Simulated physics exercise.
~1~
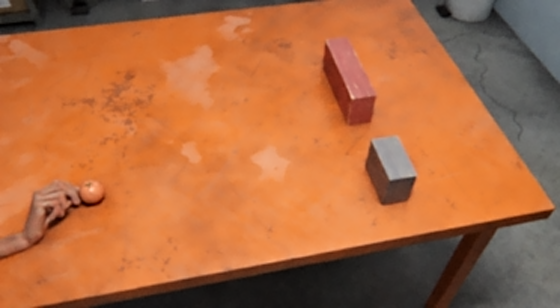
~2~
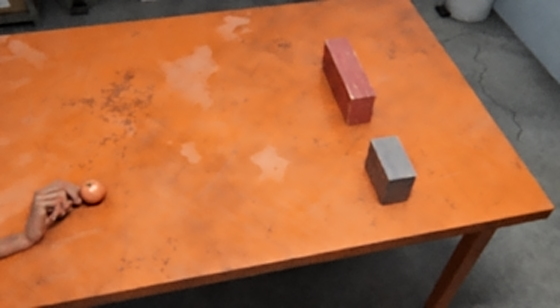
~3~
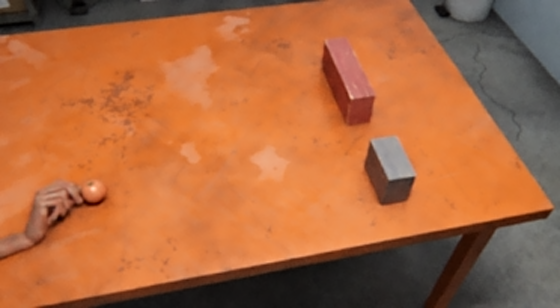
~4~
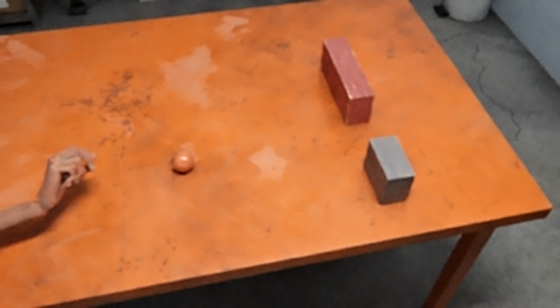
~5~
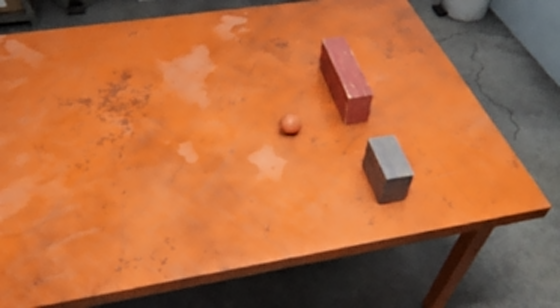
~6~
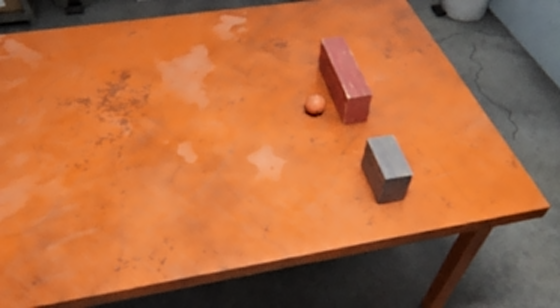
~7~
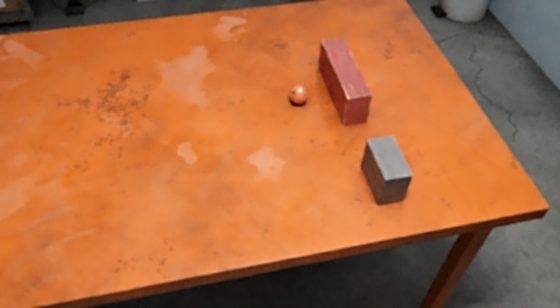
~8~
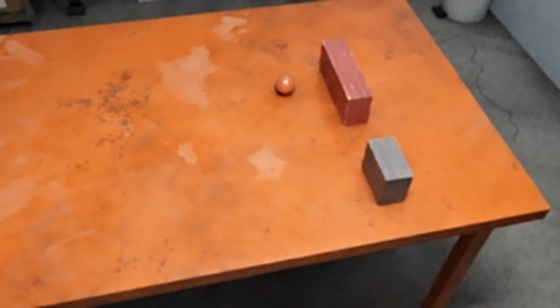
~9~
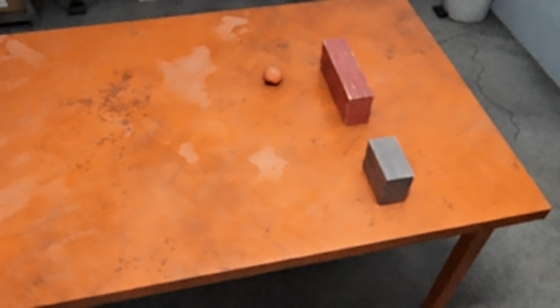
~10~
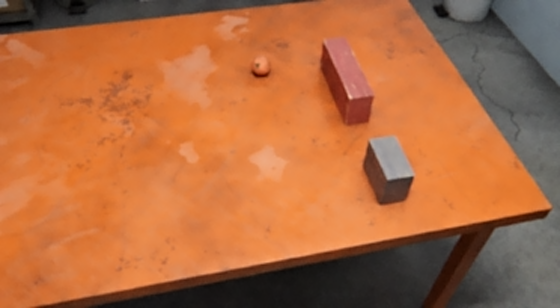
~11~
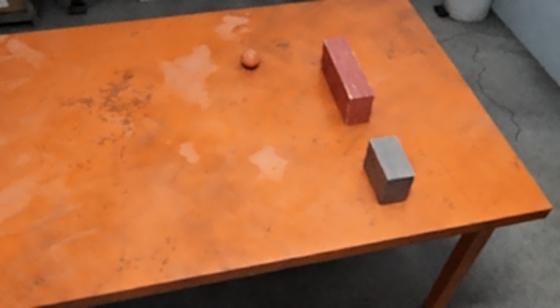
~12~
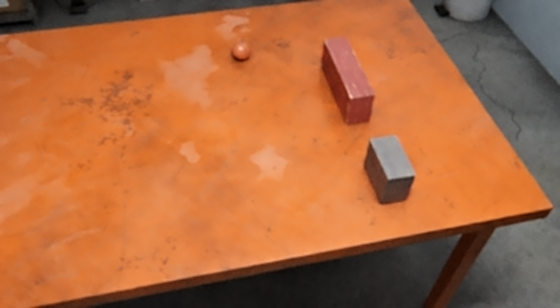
A small orange ball, pushed off by a hand at the left of an orange table, rolled right toward a red block and a grey block, bounced off the red one, and rolled slowly back up and left, ending near the far edge.
